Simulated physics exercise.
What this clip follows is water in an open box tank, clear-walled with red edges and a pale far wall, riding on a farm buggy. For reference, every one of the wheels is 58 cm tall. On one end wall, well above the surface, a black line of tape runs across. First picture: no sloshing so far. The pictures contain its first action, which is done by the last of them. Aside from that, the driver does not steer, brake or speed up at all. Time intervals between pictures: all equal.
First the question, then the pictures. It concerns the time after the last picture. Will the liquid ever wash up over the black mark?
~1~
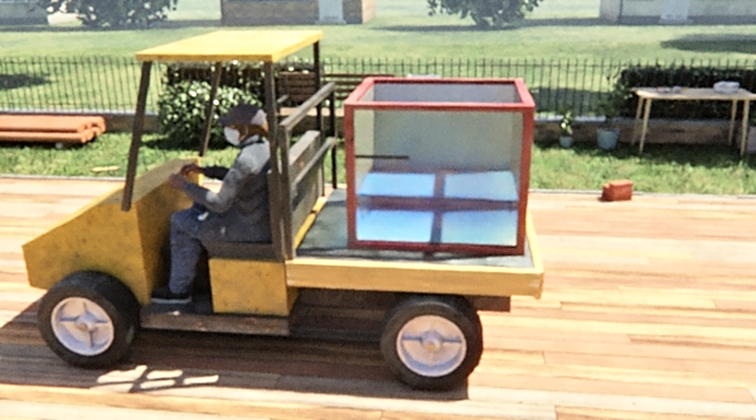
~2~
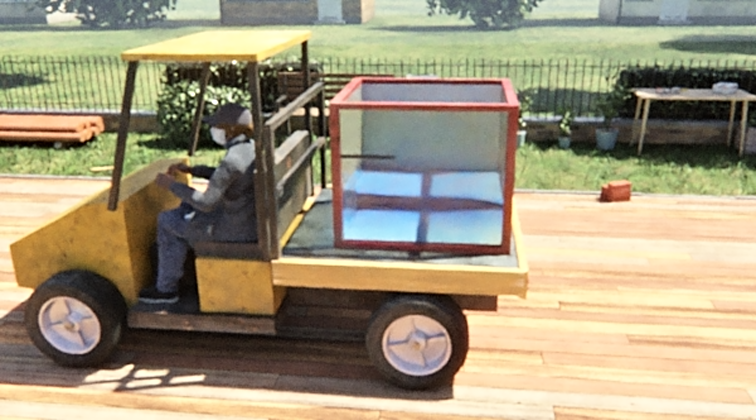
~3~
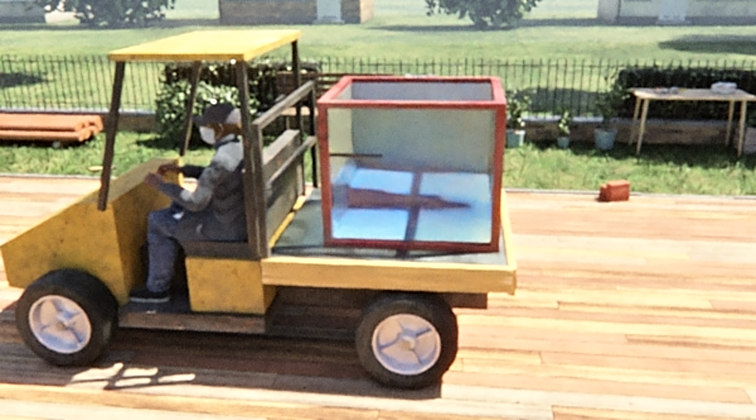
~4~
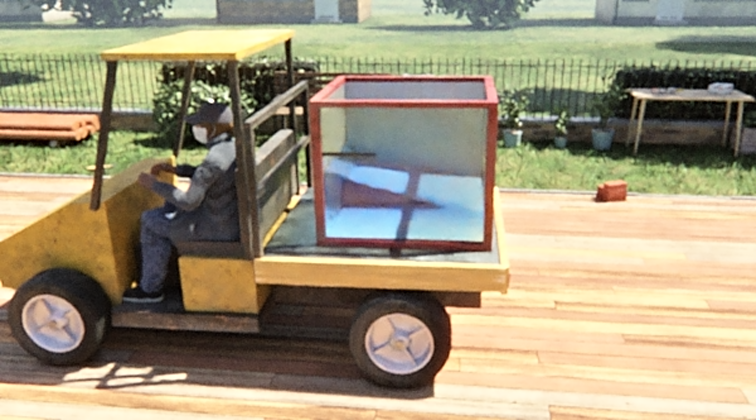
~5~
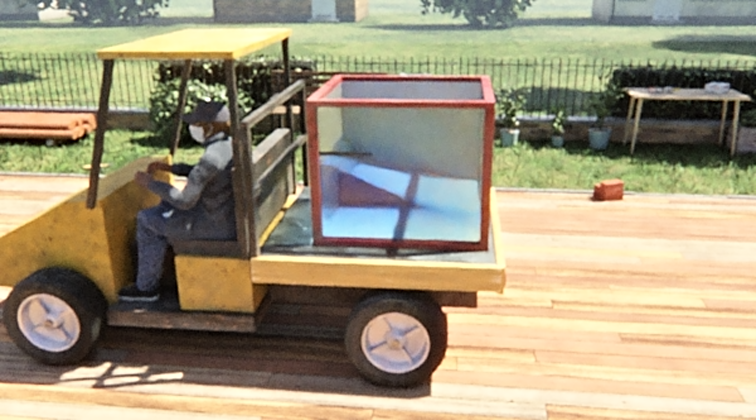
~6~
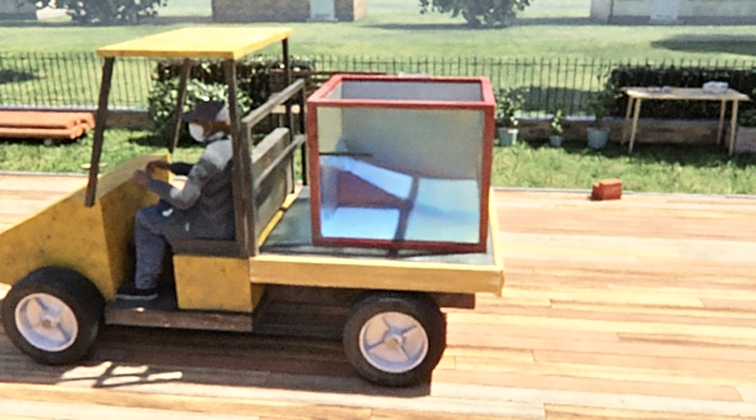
Yes, it gets there.
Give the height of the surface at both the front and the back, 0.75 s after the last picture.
At that moment it stands around 20 cm in front and around 38 cm behind.
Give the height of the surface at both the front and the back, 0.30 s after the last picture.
At the front 28 cm, at the back 30 cm.
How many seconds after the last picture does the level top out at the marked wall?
Around 1.2 seconds.
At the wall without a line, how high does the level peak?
43 cm.
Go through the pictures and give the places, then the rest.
In the first frame, level at the front (371, 188); level at the back (504, 192); still flat; the front is on the left, levels are read along the near wall; the black line, on the front wall, is at (373, 157); a wheel hub at (431, 350).
In the second frame, level at the front (357, 188); level at the back (490, 191); still flat.
In the third frame, level at the front (346, 178); level at the back (478, 197); rising 7° towards the front.
In the fourth frame, level at the front (339, 169); level at the back (471, 202); rising 14° towards the front.
In the fifth frame, level at the front (335, 163); level at the back (467, 206); rising 18° towards the front.
In the sixth frame, level at the front (335, 164); level at the back (466, 207); rising 17° towards the front; a wheel hub at (393, 346).
Then, 0.30 s after the last picture, front 28 cm, middle 29 cm, back 30 cm above the floor; no loss so far.
Then, 0.75 s after the last picture, front 19 cm, middle 31 cm, back 37 cm above the floor; no loss so far.
Then, 1.20 s after the last picture, front 45 cm, middle 26 cm, back 21 cm above the floor; no loss so far.
Then, 2.99 s after the last picture, the waves are smaller; the highest at the front wall was 54 cm, at 1.25 s after the last picture, against a line at 50 cm.
